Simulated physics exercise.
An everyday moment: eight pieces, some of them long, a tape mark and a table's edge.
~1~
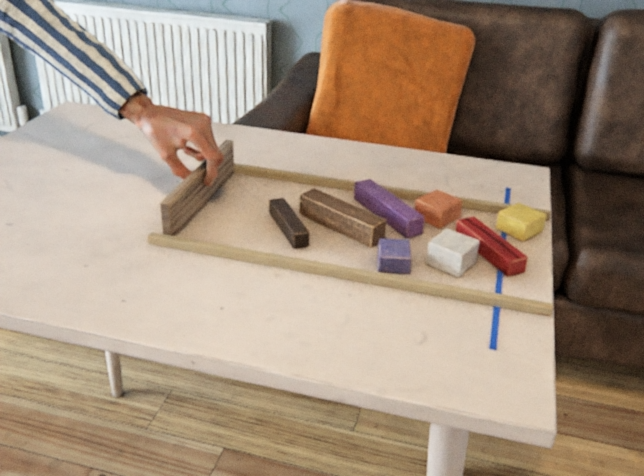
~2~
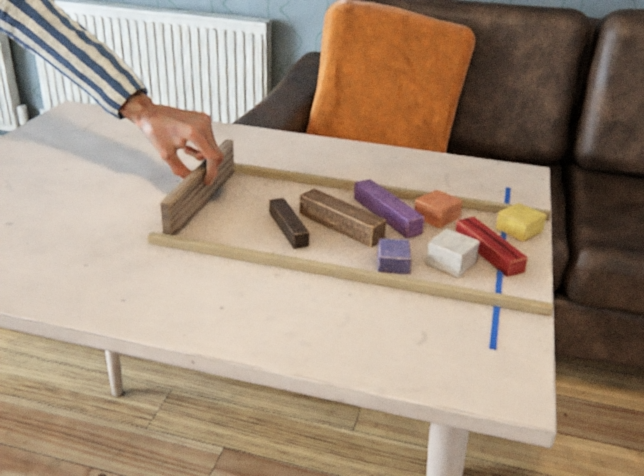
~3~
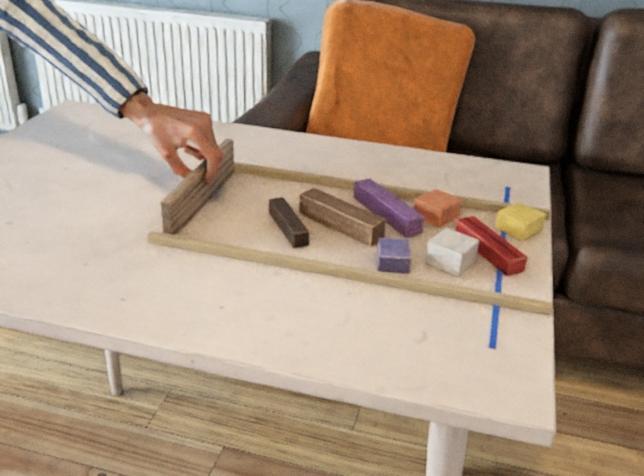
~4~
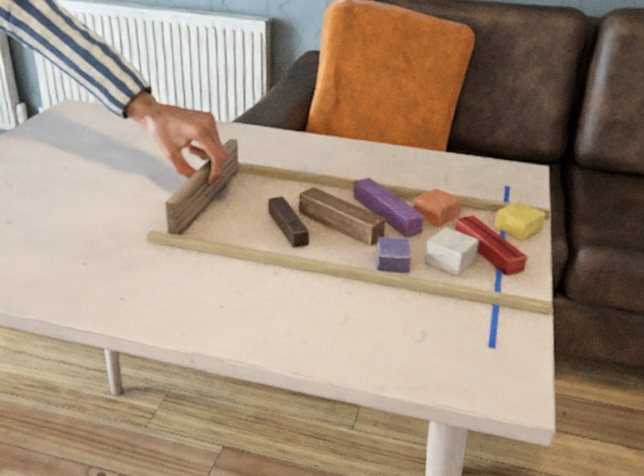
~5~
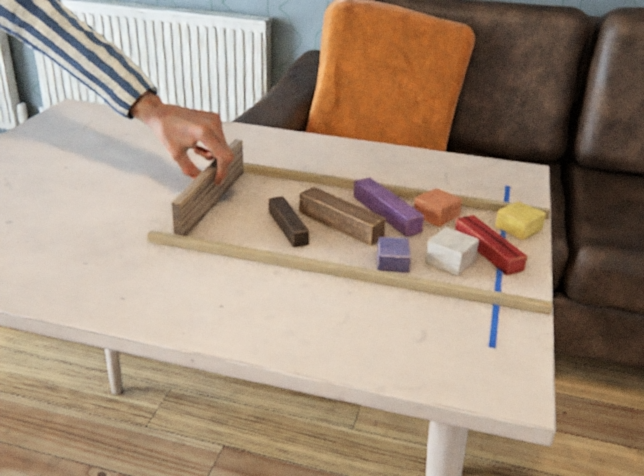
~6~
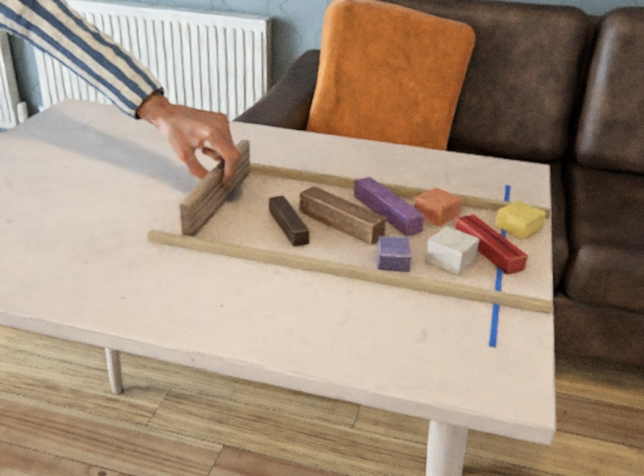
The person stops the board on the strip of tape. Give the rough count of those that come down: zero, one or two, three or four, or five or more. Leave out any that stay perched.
The number that fall off is three or four.
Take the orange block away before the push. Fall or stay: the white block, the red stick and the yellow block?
The white block goes over; the red stick tumbles off; the yellow block goes over.
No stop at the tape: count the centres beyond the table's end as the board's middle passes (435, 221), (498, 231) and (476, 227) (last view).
Past the end: 0, 4 and 2.
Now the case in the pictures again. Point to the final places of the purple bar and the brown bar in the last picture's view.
The purple bar stops around (542, 230); the brown bar around (540, 248).
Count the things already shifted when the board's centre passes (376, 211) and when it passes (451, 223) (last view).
First 6, then 8.
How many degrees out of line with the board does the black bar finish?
Near 0 degrees.
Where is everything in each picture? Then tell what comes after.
Yellow block (521, 222); red stick (490, 245); white block (453, 252); board (201, 186); tape (502, 253), in the first frame.
Red stick (490, 245); black bar (289, 222), in the second frame.
White block (452, 252); orange block (438, 208), in the third frame.
Yellow block (520, 220); blue block (393, 254), in the fourth frame.
Red stick (489, 243); brown bar (341, 215), in the fifth frame.
Yellow block (521, 219); red stick (490, 243); white block (452, 250); board (218, 186); tape (502, 251), in the sixth frame.
Soon after, none off yet; yellow block at rest near (521, 219); red stick at rest near (490, 243); white block at rest near (452, 250).
Then, none off yet; yellow block at rest near (521, 219); red stick moving near (497, 243); white block moved about its own width near (490, 265).
At rest, the number that fall off is three or four; fallen, orange block, white block, red stick and yellow block.
